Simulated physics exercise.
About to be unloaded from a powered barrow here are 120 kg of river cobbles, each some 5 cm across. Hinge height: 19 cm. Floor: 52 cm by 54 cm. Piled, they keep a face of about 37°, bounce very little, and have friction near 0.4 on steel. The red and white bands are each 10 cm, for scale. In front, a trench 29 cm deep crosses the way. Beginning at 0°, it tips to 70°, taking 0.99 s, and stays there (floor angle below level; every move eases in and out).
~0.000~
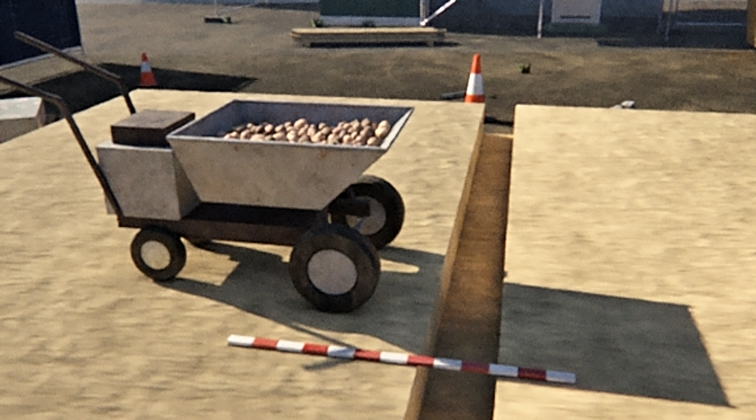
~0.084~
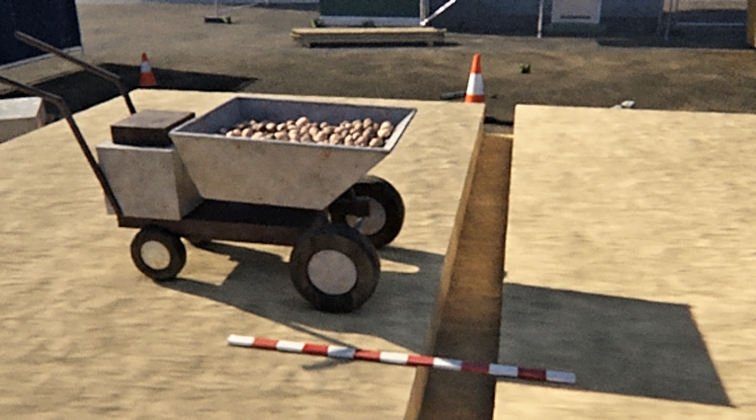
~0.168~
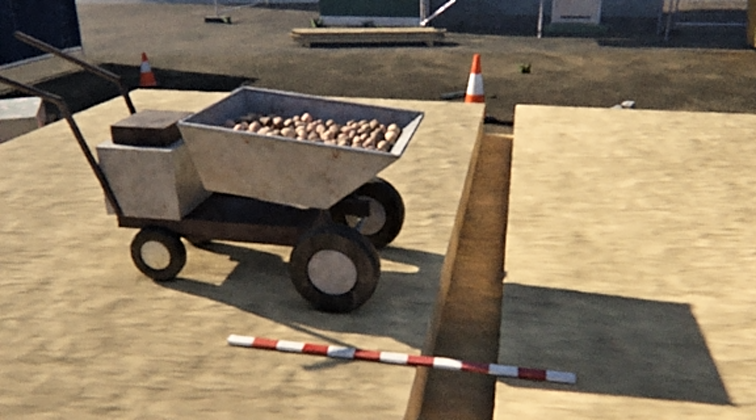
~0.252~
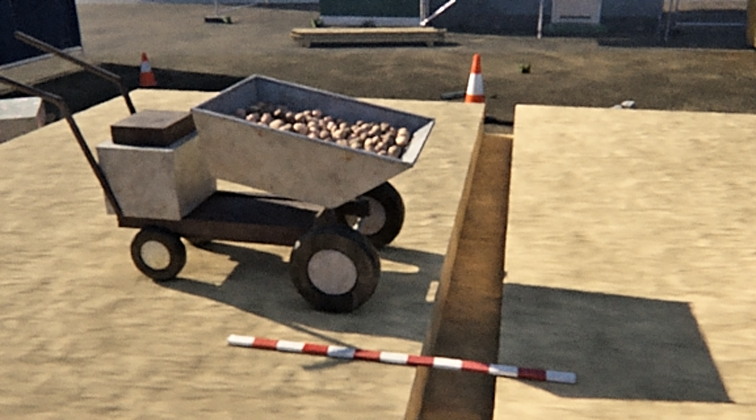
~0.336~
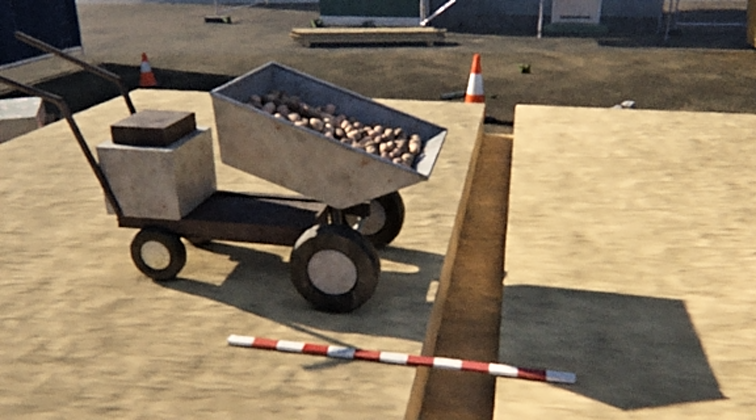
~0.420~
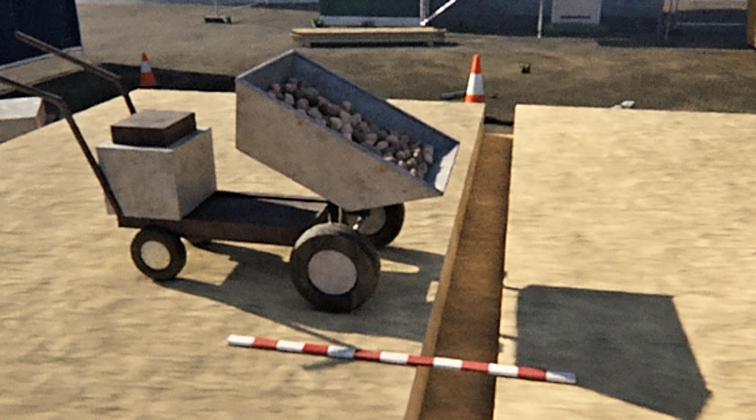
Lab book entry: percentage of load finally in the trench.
Approx. 29 percent.
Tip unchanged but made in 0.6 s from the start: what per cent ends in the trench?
Near 20 per cent.
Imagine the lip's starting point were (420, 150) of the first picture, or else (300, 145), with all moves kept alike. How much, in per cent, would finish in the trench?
Near 5 then near 90 percent.
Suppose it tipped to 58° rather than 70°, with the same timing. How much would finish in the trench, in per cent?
It comes out at about 45 percent.
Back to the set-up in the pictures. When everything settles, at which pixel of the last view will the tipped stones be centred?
At about pixel (547, 290) in the last view.
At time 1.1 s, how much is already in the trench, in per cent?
10 per cent or so by then.
After 0.7 s the floor is at 59°; 100 % in the tray; the foremost stones are at (474, 233).
After 1.1 s the floor is at 70°; 58 % in the tray, 8 % in the trench, 34 % past the trench; the foremost stones are at (577, 296).
After 1.4 s the floor is at 70°; 13 % in the tray, 18 % in the trench, 69 % past the trench; the foremost stones are at (698, 291).
After 3.4 s the floor is at 70°; 0 % in the tray, 29 % in the trench, 71 % past the trench; the foremost stones are past the picture's edge.
